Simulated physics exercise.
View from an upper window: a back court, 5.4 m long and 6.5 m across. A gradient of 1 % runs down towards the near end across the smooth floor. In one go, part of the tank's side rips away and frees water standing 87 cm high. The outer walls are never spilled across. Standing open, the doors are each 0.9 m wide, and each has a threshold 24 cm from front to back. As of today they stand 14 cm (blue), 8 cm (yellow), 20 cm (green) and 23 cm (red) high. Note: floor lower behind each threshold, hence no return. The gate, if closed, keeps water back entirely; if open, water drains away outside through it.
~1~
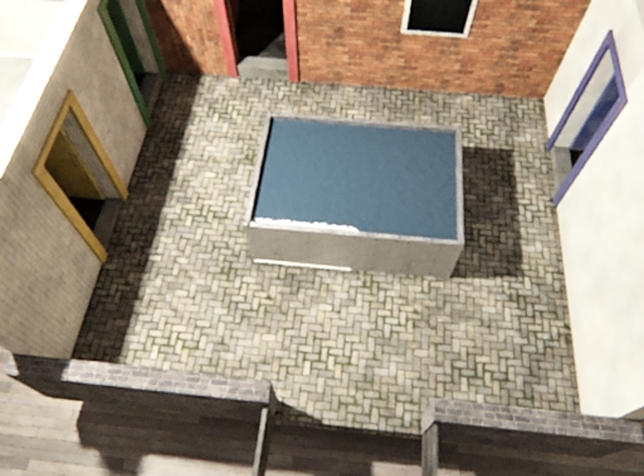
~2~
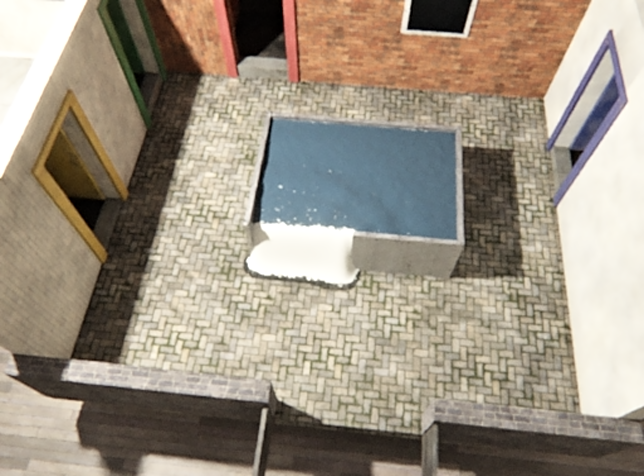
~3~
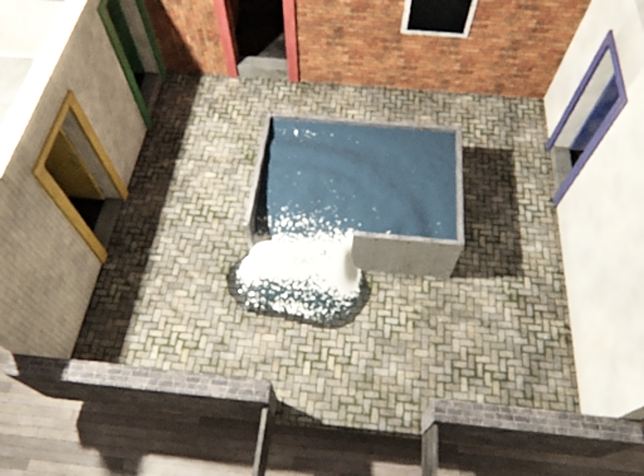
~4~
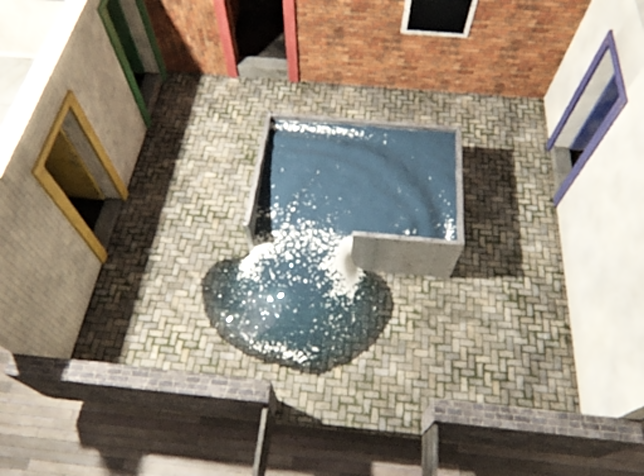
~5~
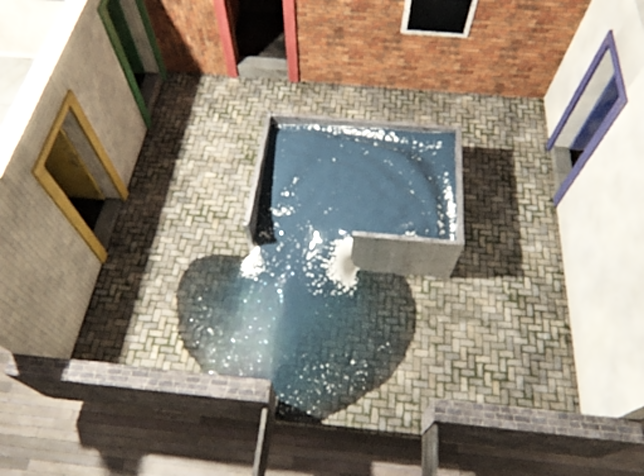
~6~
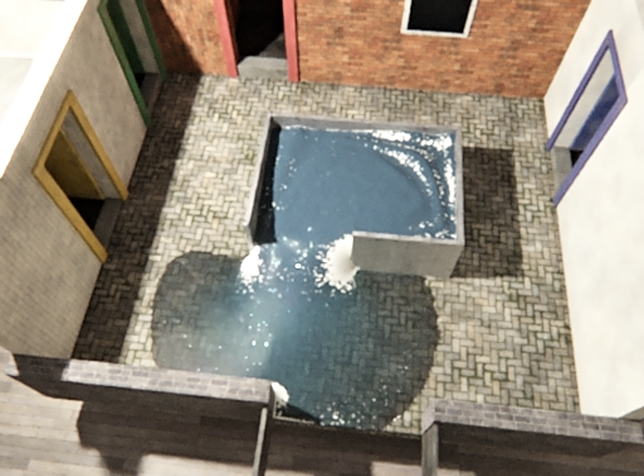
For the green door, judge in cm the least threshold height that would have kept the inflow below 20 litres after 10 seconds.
A threshold of about 12.5 cm.
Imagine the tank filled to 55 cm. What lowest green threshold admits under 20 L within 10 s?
A step of about 6.5 cm does it.
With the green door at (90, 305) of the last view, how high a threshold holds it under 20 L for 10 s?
It needs about 31 cm.
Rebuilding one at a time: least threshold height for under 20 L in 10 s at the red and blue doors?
You'd want about 14.5 centimetres at red and about 8.0 centimetres at blue.
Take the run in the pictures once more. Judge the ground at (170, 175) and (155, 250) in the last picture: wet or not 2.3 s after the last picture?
First soaked, then soaked.
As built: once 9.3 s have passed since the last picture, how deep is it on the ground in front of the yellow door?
Lab note: Depth approx. 5.5 cm.
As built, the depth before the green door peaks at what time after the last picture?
Approximately 5.5 s.
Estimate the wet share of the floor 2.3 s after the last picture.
Roughly 50 percent.
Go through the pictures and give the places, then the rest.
In the first frame, still water, 87 cm deep, in the tank at (358, 177); the green door at (139, 54) is dry.
In the second frame, the gap is at (303, 251), the front 0.3 m out at (326, 284); the back of the tank holds 87 cm.
In the third frame, the front is at (309, 319), 0.9 m from the gap at (303, 252); 1.2 m2 of floor is wet, 86 cm left at the back.
In the fourth frame, the gap is at (303, 253), the front 1.5 m out at (303, 367); the back of the tank holds 80 cm.
In the fifth frame, the front is at a hidden place, 2.2 m from the gap at (303, 253); 5.0 m2 of floor is wet, 74 cm left at the back.
In the sixth frame, the front is at a hidden place, 2.2 m from the gap at (303, 252); 6.4 m2 of floor is wet, 76 cm left at the back; the green door at (139, 54), 3.9 m from the gap, is still 3.2 m from the nearest water.
Then, 0.7 s after the last picture water covers 25 % of the floor, deepest (55 cm) near (246, 395); it has not reached the green door.
Then, 2.3 s after the last picture water covers 50 % of the floor, deepest (42 cm) near (66, 375); 4 cm at the green door, 0 litres in over its 20 cm threshold.
Then, 9.3 s after the last picture water covers 95 % of the floor, deepest (12 cm) near (551, 158); 9 cm at the green door, 0 litres in over its 20 cm threshold.
At the green door as built, the water peaked near 18 cm, 5.7 s after the last picture.
With a threshold of 11 cm, 33 litres would have come in within the 10 s; with 14.5 cm, 9 litres. So under 20 litres takes about 12.5 cm.
